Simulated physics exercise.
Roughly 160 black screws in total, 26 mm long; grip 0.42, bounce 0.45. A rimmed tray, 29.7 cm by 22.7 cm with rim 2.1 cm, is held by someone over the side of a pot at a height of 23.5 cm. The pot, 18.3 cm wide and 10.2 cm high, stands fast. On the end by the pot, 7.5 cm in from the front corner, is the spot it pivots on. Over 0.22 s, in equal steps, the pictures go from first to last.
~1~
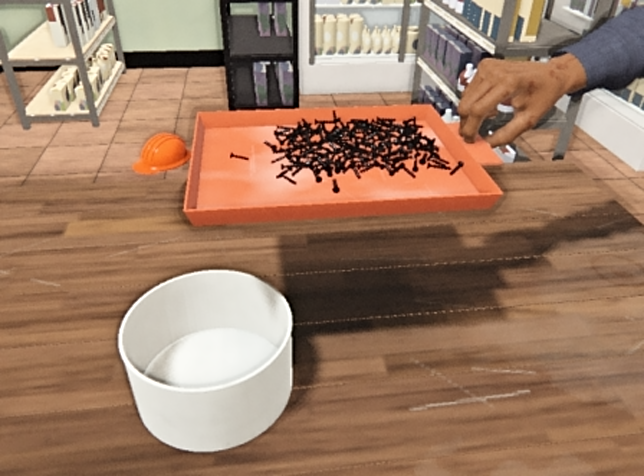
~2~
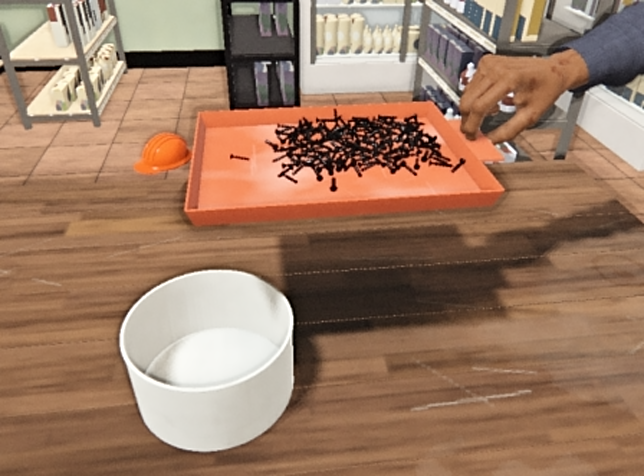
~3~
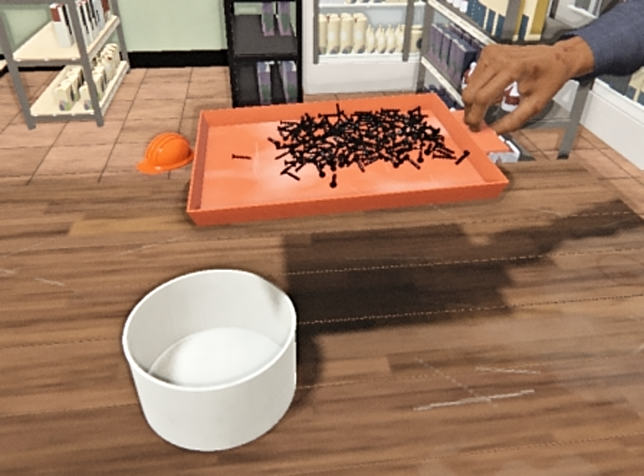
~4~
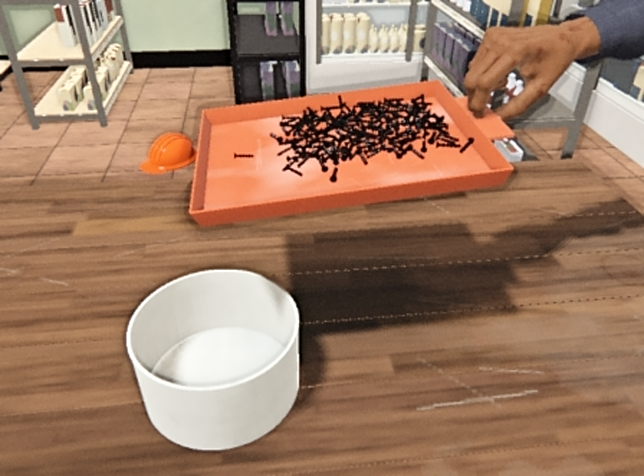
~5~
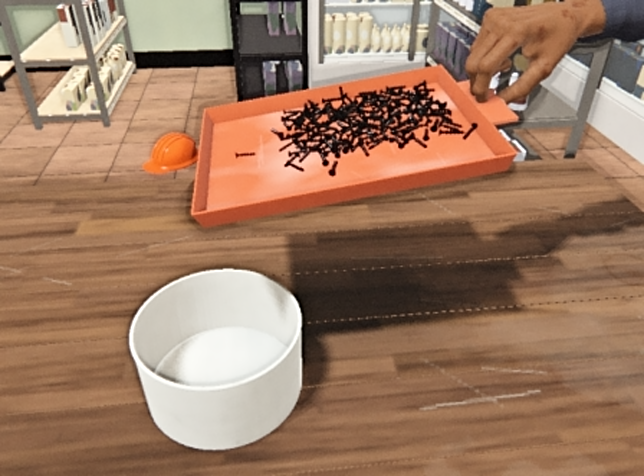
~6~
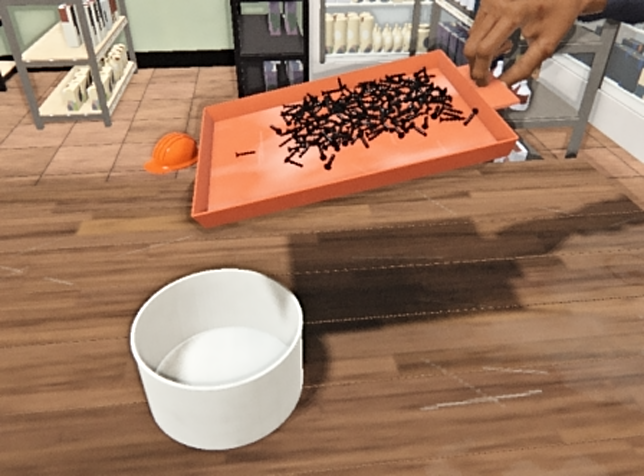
In this clip, a hand at the right holds an orange rimmed tray of many black screws, then raises its right end so the tray gradually slants down toward the left, while a white pot stands on the wooden surface.
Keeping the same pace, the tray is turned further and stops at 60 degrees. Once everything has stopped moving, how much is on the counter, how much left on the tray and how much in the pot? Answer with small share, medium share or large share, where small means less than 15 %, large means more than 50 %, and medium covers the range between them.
Counter - medium share; left on the tray - medium share; pot - medium share.
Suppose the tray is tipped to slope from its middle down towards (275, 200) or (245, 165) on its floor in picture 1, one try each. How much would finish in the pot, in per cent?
Roughly 80 % for the first direction, roughly 0 % for the second.
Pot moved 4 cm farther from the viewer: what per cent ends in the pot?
40 %.
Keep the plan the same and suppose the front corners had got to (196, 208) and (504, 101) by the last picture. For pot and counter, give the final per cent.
The pot gets 10 and the counter 65.
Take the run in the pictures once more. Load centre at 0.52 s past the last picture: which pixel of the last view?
Load centre: About (218, 141) px.
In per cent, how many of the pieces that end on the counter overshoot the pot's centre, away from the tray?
Roughly 100 percent of the spill.
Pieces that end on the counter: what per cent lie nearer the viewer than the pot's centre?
About 20 percent of the spill.
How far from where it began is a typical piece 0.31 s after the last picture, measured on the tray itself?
Displacement on the tray: Roughly 3 cm.
Then, 0.31 s after the last picture, tilt 36 degrees; the tray holds 100 %, the pot 0 %.
Then, 0.52 s after the last picture, tilt 52 degrees; the tray holds 100 %, the pot 0 %.
Then, 0.84 s after the last picture, tilt 60 degrees; the tray holds 35 %, the pot 25 %.
In the end, counter 35 %, tray 30 %, pot 35 %.
